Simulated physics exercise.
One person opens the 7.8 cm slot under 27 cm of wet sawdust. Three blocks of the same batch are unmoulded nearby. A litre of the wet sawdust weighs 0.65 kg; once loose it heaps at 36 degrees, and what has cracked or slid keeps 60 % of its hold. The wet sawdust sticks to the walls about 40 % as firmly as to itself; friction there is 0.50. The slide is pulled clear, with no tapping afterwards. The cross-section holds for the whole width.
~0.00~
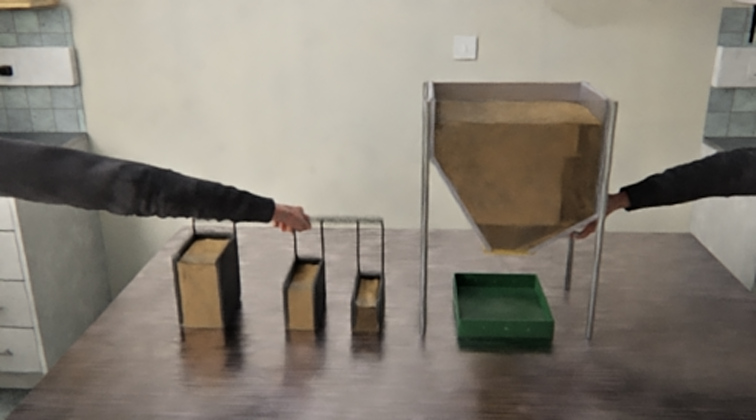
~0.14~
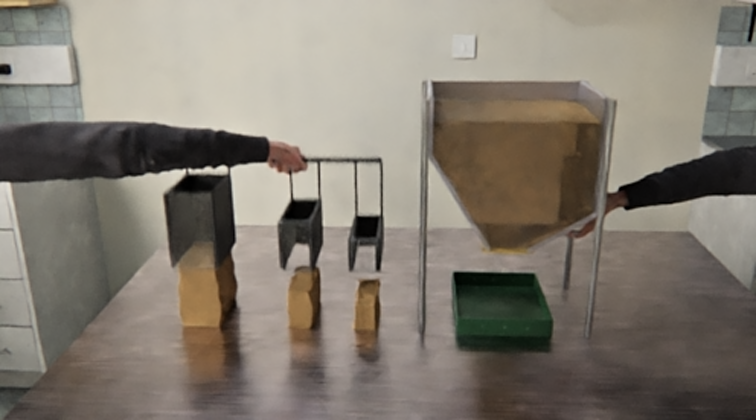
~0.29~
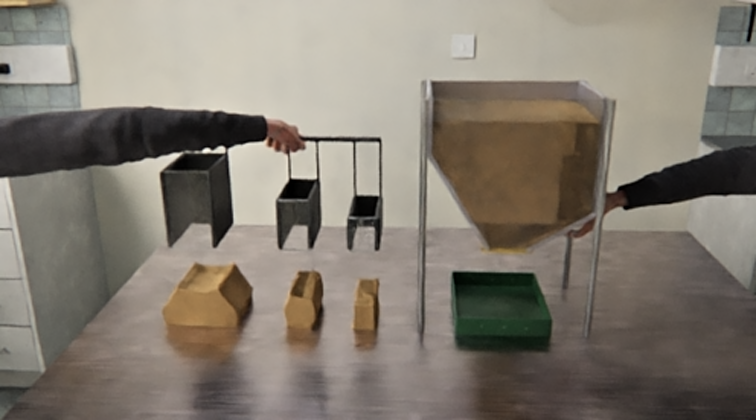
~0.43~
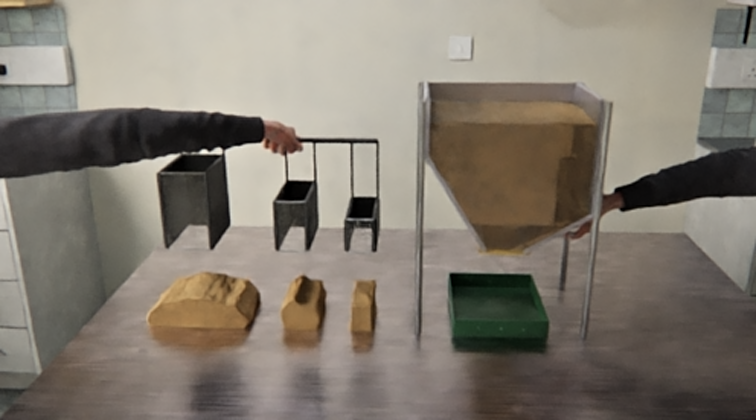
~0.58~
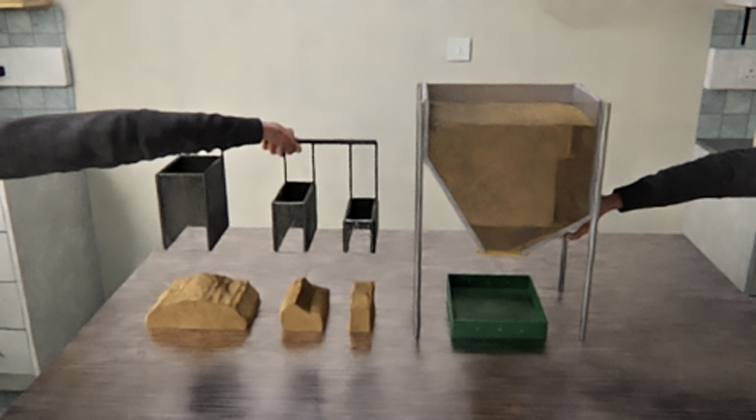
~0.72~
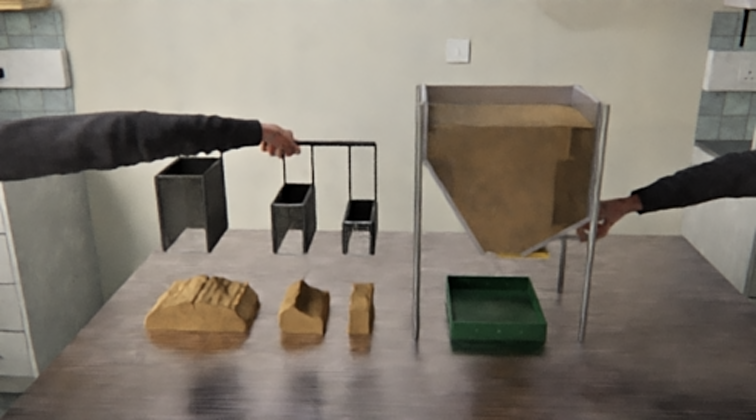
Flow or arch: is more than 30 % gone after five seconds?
Left alone, it flows.
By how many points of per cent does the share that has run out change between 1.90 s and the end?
Some 55 per cent.
By 1.07 s, 5 % has run out.
By 1.49 s, 26 % has run out.
By 1.90 s, 47 % has run out.
By 2.32 s, 68 % has run out.
By 5.62 s, at the end, 100 % has run out.
